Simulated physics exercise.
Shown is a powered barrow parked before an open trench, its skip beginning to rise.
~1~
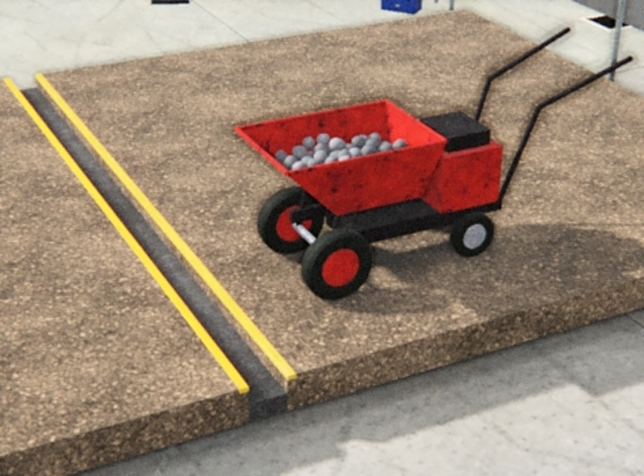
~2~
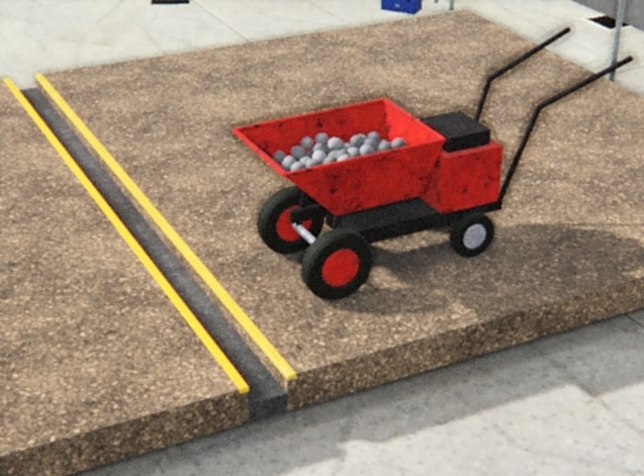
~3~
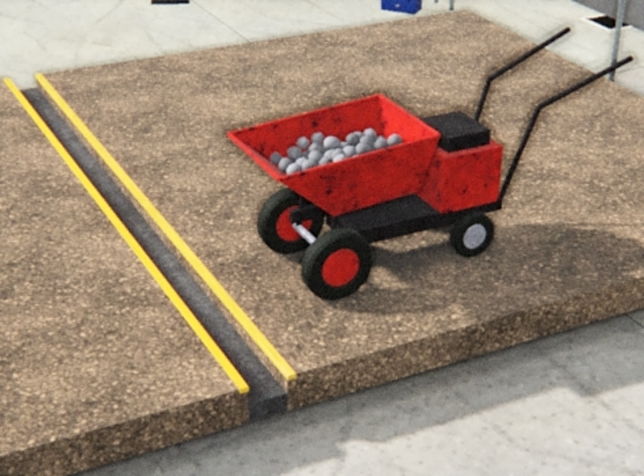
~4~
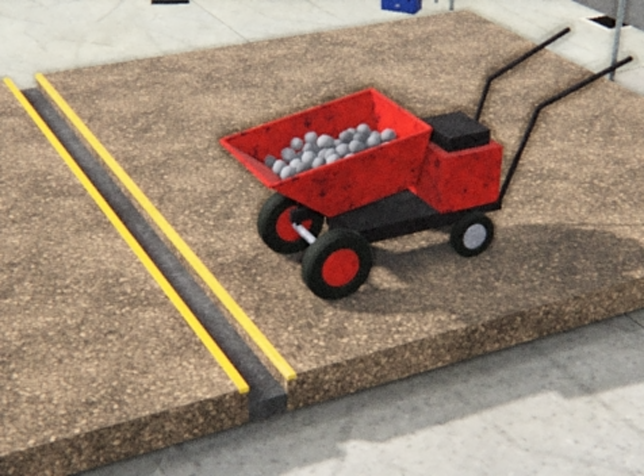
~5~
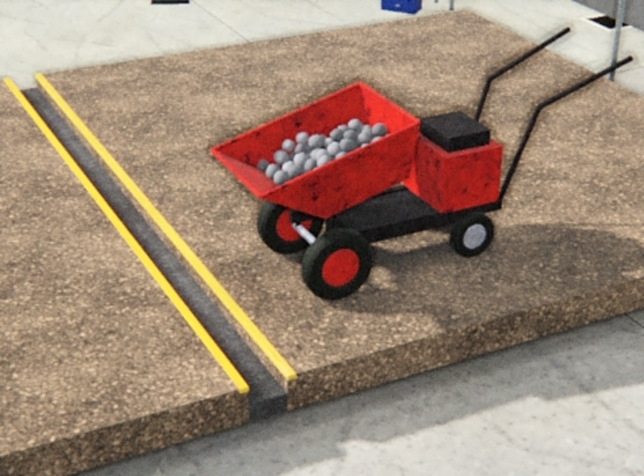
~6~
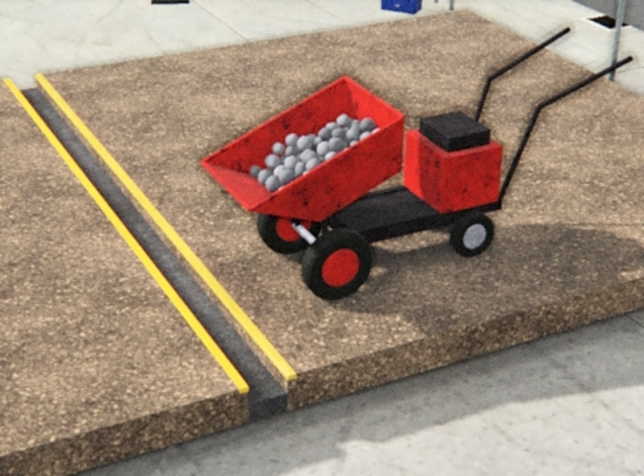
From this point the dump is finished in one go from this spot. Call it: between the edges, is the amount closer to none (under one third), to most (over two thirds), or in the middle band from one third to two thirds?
Closer to none.
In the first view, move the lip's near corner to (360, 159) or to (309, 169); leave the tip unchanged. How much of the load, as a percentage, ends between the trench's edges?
Around 40 % the first time and around 50 % the second.
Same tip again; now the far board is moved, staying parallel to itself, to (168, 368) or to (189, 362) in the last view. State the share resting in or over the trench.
You'd get 80 in a hundred the first time and 70 in a hundred the second.
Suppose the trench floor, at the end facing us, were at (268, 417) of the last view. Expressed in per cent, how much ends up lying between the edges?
I'd put it at about 20 in a hundred.
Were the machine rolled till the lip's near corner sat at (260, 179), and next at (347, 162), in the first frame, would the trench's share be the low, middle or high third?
In the first case under a third, in the second case the middle third.
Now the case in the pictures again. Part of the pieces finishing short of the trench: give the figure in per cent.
About 0 %.
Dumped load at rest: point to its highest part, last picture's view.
Top estimate: About (154, 287).
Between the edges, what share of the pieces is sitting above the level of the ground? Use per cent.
My estimate would be close to 20 per cent.
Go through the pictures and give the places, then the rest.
The first frame shows lip of the skip at (287, 174), level; top of the load at (339, 157), round cobbles; first edge of the trench at (264, 342); far edge at (218, 354), the trench under half as wide as the skip, and about half as deep as wide.
The second frame shows lip of the skip at (285, 175), tipped barely; top of the load at (337, 157).
The third frame shows lip of the skip at (279, 180), tipped barely; top of the load at (363, 150).
The fourth frame shows lip of the skip at (271, 187), tipped a little; top of the load at (374, 143).
The fifth frame shows lip of the skip at (261, 197), tipped clearly; top of the load at (365, 139).
The sixth frame shows lip of the skip at (250, 210), tipped clearly; top of the load at (367, 140); first edge of the trench at (264, 342); far edge at (218, 354).
Soon, skip tipped steeply; all in the skip.
A while on, skip tipped right over; about half in the skip; a small part in or heaped over the trench; about a third beyond it.
Towards the end, skip tipped right over; about a third in the skip; a small part in or heaped over the trench; about half beyond it.
Finally, skip tipped right over; about a third in the skip; a small part in or heaped over the trench; about half beyond it.
